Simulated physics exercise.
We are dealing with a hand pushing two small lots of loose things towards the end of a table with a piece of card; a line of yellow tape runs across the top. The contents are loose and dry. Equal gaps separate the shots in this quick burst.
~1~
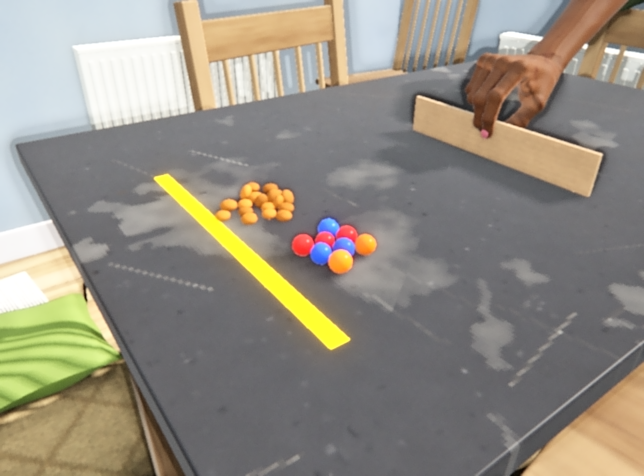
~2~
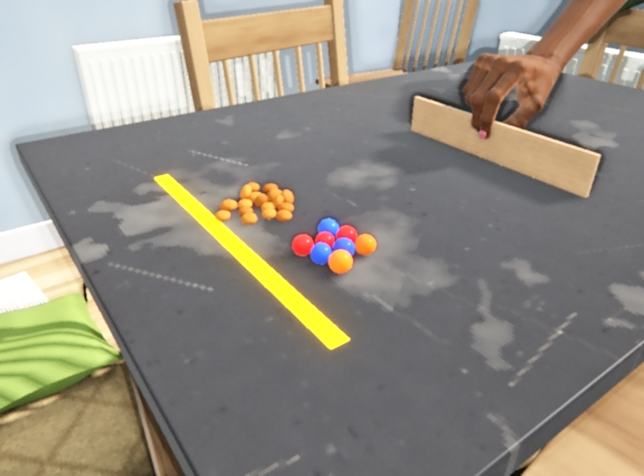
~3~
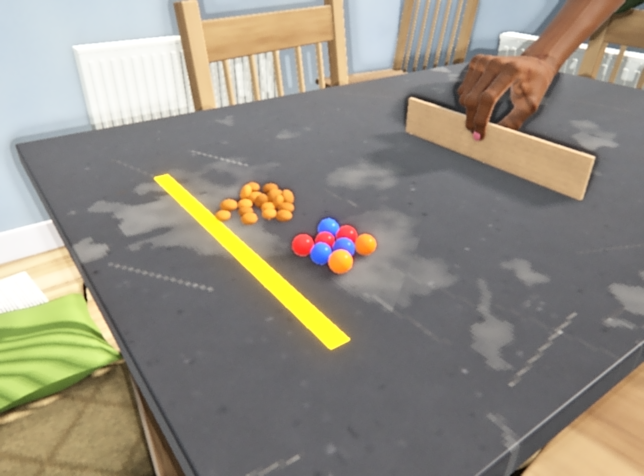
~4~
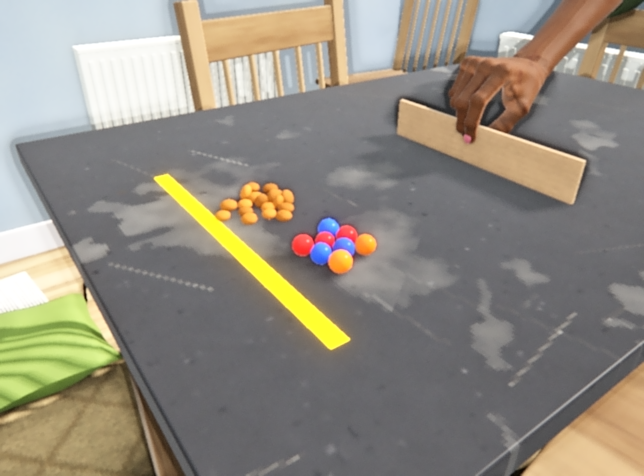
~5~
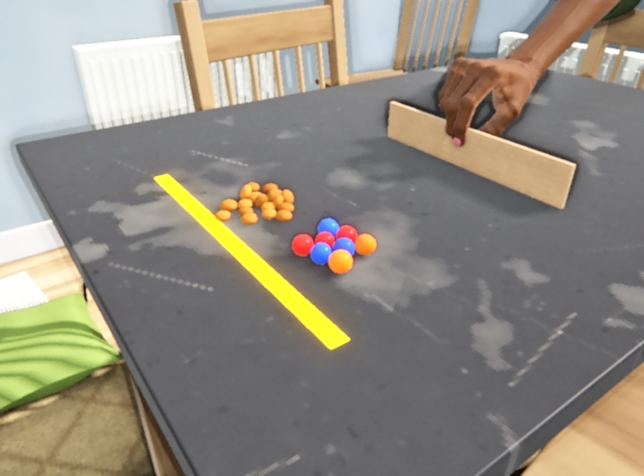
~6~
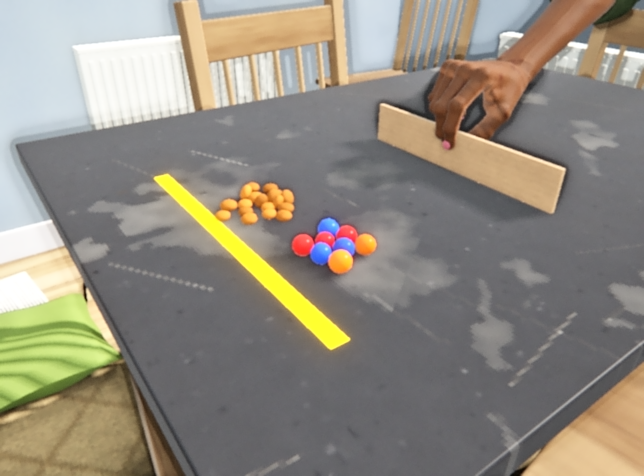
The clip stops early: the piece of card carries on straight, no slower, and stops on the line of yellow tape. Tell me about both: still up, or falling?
The front portion loses some over the edge. Back portion: It stays put.
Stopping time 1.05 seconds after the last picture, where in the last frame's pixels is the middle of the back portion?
Its centre sits near (175, 230).
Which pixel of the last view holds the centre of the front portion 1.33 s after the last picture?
Centre, estimated: (132, 311).
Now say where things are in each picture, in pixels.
In the first frame, piece of card (579, 169), at rest; yellow tape (167, 182), well back from the edge; edge at (94, 290); front portion (343, 249), a few gumballs; back portion (262, 201), a few bits of cat kibble.
In the second frame, piece of card (577, 170); back portion (262, 201).
In the third frame, piece of card (571, 172); front portion (343, 249).
In the fourth frame, piece of card (562, 176); back portion (262, 201).
In the fifth frame, piece of card (552, 180); front portion (343, 249).
In the sixth frame, piece of card (542, 184); yellow tape (167, 182); edge at (94, 290); front portion (343, 249); back portion (262, 201).
Then, 0.51 s later than the last frame, piece of card still moving, near (353, 161); front portion all on the table, its front near (303, 245); back portion all on the table, its front near (223, 216).
Then, 1.05 s later than the last frame, piece of card stopped at the yellow tape; front portion all on the table, its front near (196, 292); back portion all on the table, its front near (154, 240).
Then, 1.33 s later than the last frame, piece of card stopped at the yellow tape; front portion all on the table, its front near (105, 325); back portion all on the table, its front near (153, 240).
When it is over, piece of card stopped at the yellow tape; front portion every one over the edge; back portion all on the table, its front near (153, 240).
